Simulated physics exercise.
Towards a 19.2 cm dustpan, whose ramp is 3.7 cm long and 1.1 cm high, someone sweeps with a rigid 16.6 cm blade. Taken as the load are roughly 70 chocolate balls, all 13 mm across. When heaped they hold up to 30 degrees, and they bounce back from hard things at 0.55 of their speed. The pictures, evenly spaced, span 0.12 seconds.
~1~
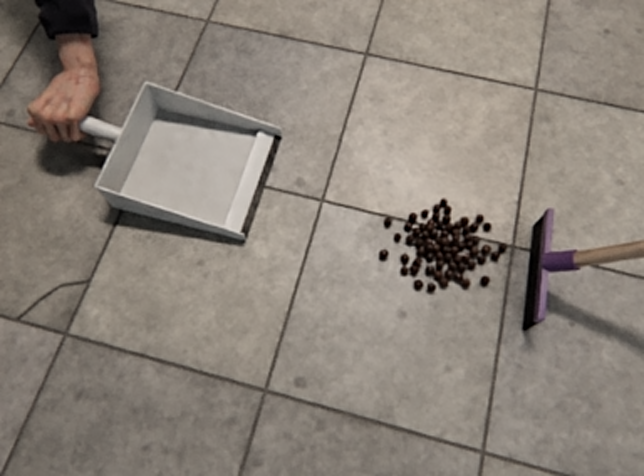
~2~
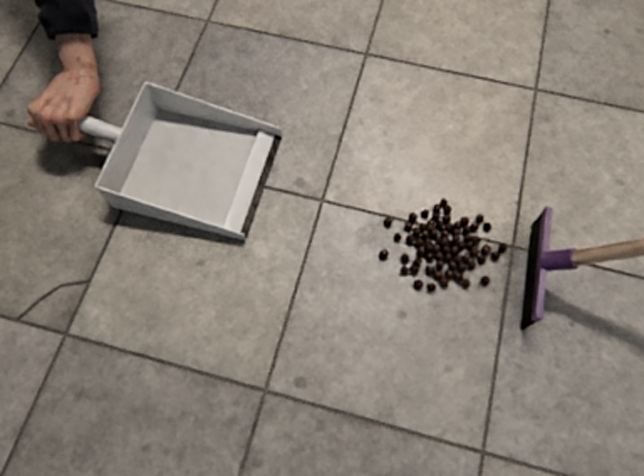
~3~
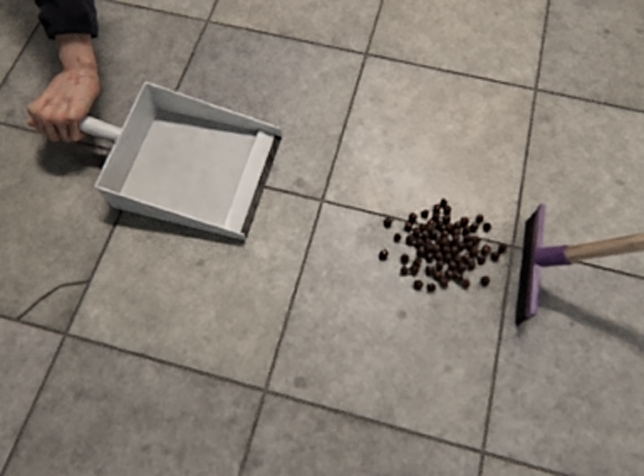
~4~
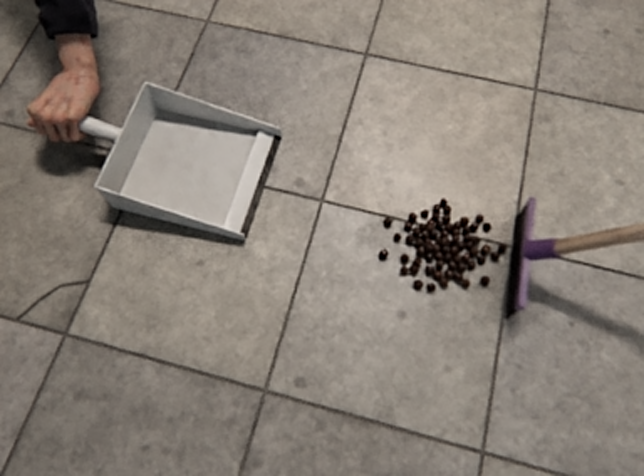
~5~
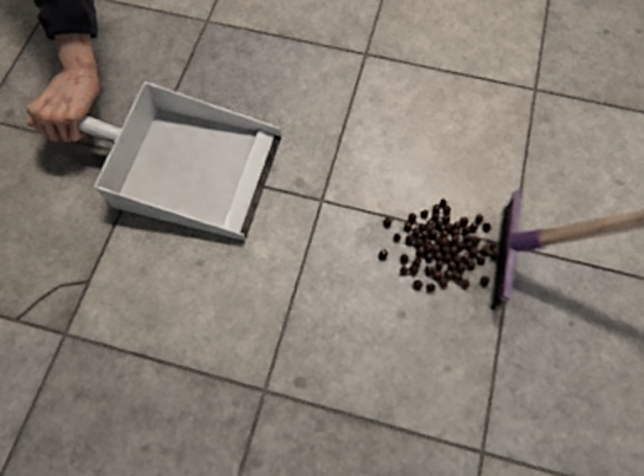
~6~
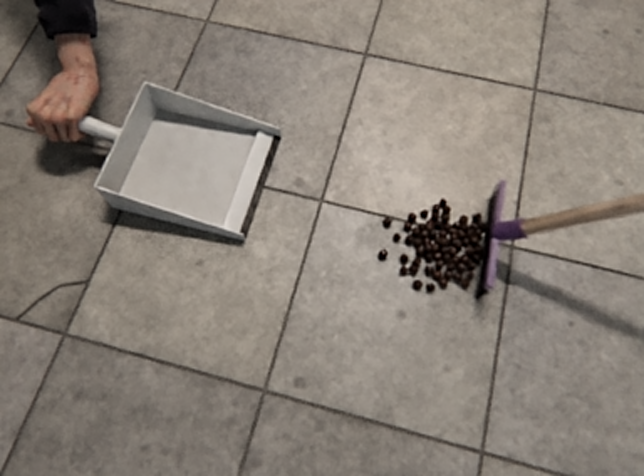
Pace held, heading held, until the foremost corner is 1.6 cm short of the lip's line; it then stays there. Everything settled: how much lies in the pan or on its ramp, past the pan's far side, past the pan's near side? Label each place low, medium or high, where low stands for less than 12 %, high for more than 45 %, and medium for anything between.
Pan: Medium. Far side: Medium. Near side: Medium.
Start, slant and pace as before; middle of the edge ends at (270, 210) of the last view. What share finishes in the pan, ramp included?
Some 35 percent.
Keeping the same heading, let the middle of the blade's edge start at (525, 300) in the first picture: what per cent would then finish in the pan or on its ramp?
It would come to about 25 in a hundred.
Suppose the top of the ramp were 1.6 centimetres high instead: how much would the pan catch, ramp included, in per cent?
20 %.
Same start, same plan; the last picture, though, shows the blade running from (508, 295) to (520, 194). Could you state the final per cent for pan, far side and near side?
The pan gets 5, the far side 25 and the near side 15.
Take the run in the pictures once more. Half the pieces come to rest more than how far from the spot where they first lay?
About 36 cm.
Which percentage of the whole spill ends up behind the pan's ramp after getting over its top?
Around 25 percent.
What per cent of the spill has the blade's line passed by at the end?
Some 25 percent, give or take.
Then, 0.18 s after the last picture, middle of the blade 18 cm from the lip; 0 % over the lip, far side 10 %, near side 10 %.
Then, 0.29 s after the last picture, middle of the blade 7 cm from the lip; 0 % over the lip, far side 25 %, near side 15 %.
Then, 0.54 s after the last picture, middle of the blade 2 cm from the lip; 40 % over the lip, far side 25 %, near side 20 %.
In the end, pan 25 %, far side 25 %, near side 20 %, in front of the lip or behind the blade 30 %.
